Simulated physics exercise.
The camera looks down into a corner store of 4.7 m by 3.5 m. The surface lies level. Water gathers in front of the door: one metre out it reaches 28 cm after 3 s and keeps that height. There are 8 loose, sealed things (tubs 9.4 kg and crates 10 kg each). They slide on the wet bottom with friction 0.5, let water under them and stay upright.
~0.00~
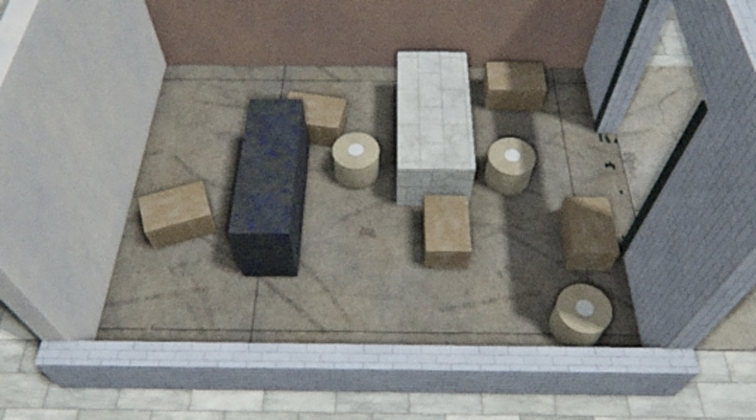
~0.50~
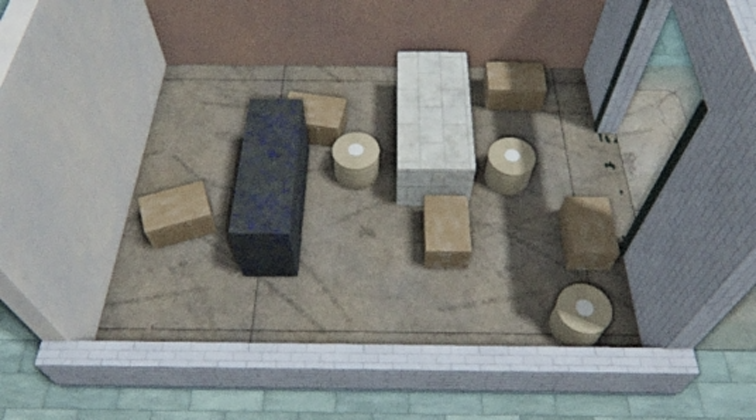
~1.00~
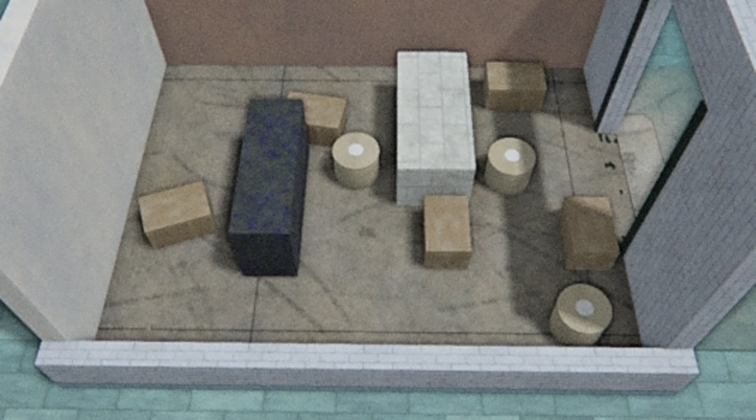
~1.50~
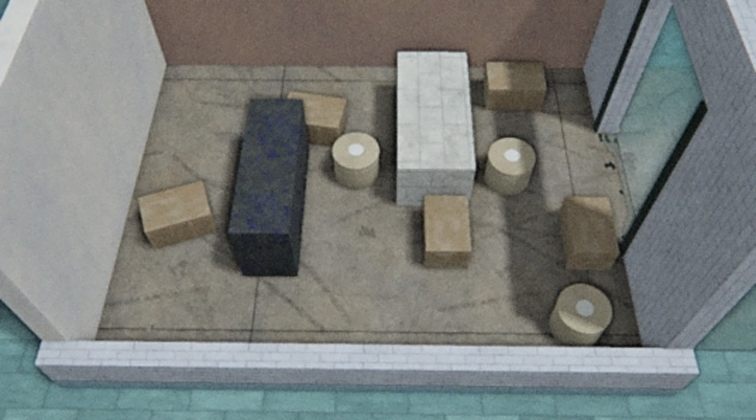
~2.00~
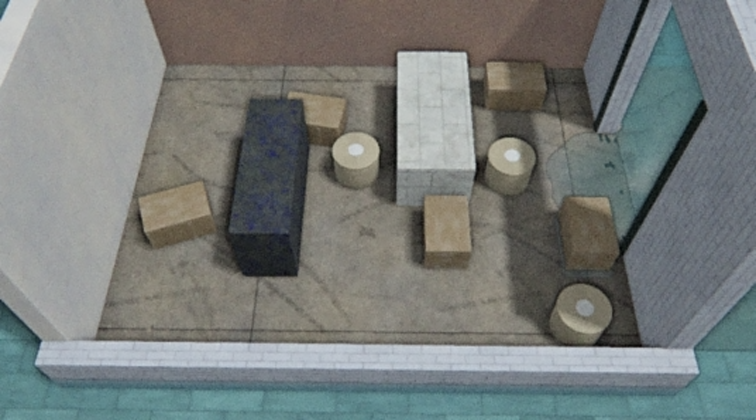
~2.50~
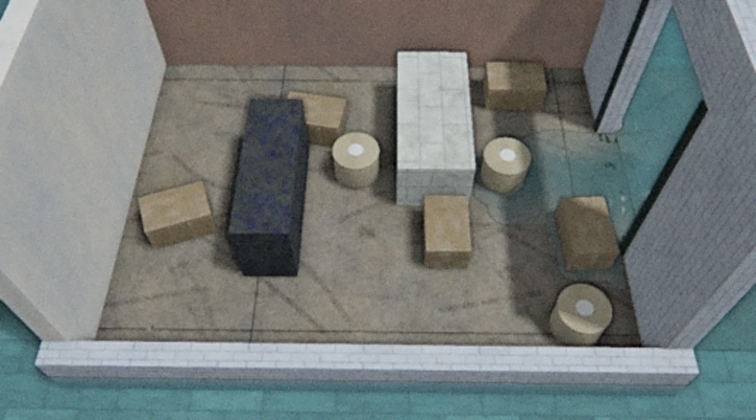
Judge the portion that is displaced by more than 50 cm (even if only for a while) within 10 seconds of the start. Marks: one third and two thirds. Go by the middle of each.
It is at least two thirds.
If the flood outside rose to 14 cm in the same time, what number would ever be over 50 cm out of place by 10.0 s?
Then 4.
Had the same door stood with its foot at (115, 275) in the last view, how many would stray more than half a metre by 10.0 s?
In that case 5 of them.
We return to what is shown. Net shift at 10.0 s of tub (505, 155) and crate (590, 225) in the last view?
In turn: 300 cm, 80 cm.
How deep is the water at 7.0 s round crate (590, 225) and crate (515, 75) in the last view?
About 10 and 13 cm.
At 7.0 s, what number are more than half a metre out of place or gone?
3 of them.
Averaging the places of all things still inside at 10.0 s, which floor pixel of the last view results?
Around (369, 156).
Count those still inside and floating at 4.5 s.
At that moment 1.
After 3.5 s 1 of 8 are over 50 cm from their spots; 1 afloat.
After 4.5 s 2 of 8 are over 50 cm from their spots; 1 afloat.
After 7.0 s 3 of 8 are over 50 cm from their spots; 4 afloat.
After 10.0 s 5 of 8 are over 50 cm from their spots, and 7 have been at some point; 8 afloat.
